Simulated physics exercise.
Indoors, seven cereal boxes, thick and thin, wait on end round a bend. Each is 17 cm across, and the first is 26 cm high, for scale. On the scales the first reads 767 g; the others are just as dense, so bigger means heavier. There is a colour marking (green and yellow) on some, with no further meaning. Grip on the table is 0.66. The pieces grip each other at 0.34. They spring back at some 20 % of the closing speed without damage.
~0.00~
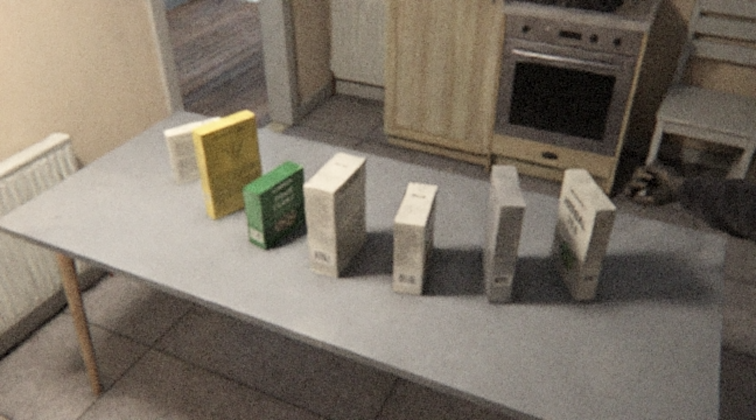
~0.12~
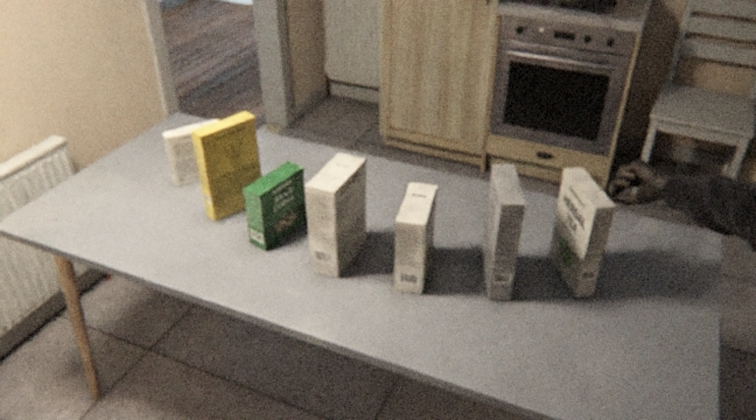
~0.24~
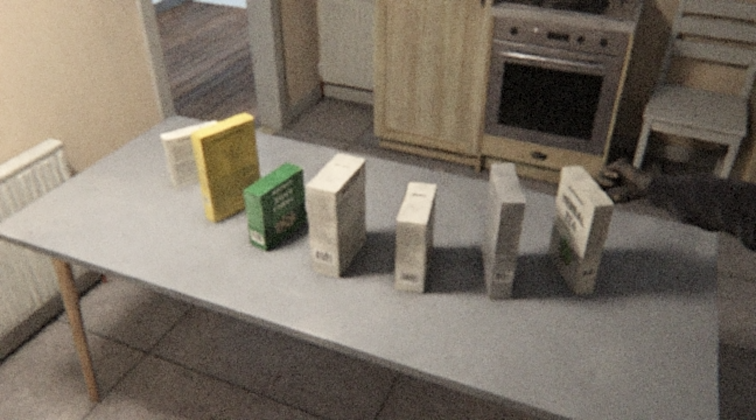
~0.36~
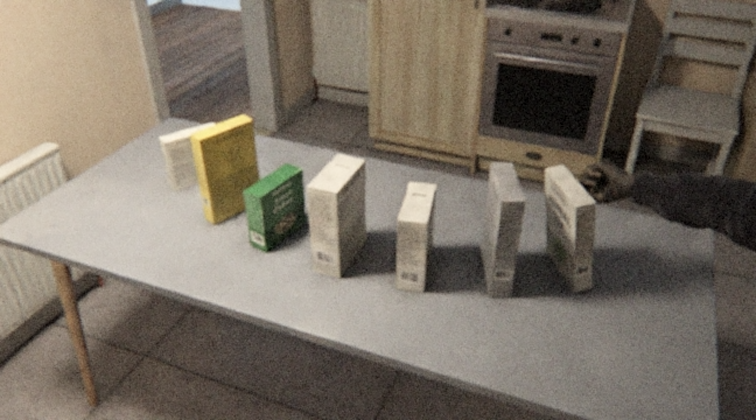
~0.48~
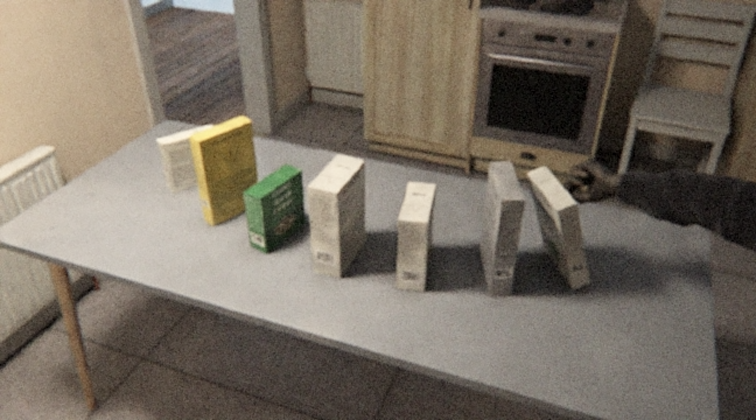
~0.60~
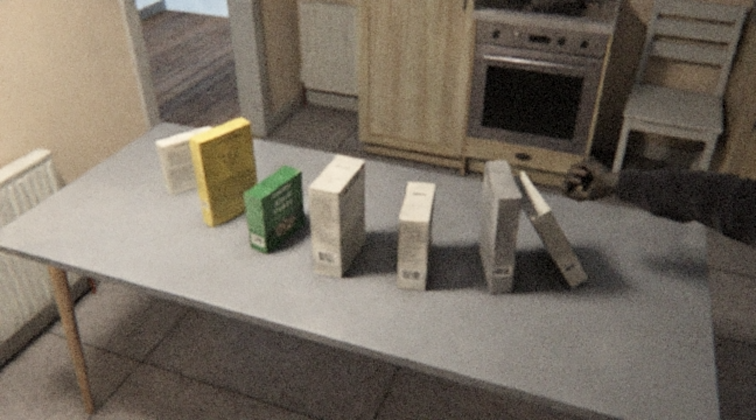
On a grey kitchen table, a dark hand reaches in and pushes the rightmost of seven upright boxes, tilting it left.
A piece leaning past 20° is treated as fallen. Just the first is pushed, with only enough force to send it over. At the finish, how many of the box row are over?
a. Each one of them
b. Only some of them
Answer: A.
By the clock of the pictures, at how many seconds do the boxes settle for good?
Rest time: Around 2.0 s.
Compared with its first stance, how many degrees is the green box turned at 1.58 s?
Tilt: Approx. 80°.
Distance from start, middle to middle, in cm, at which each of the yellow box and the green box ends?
The yellow one ends 20 cm from its start and the green one 10 cm.
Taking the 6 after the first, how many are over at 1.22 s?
I make it 2 by that time.
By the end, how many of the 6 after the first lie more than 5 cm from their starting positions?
The count is 6.
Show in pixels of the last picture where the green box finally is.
Check around (250, 216) in the last image.
After 0.84 s, 1 of the 6 other boxes over.
After 1.22 s, 2 of the 6 other boxes over.
After 1.58 s, 4 of the 6 other boxes over; green box lying flat; yellow box leaning 4°.
After 2.04 s, 6 of the 6 other boxes over; green box lying flat; yellow box leaning 68°.
At rest (2.4 s), 6 of the 6 other boxes over; green box lying flat; yellow box lying flat. Not one is left standing. As the last picture would show them, middles, green box near (250, 216), yellow box near (187, 175).
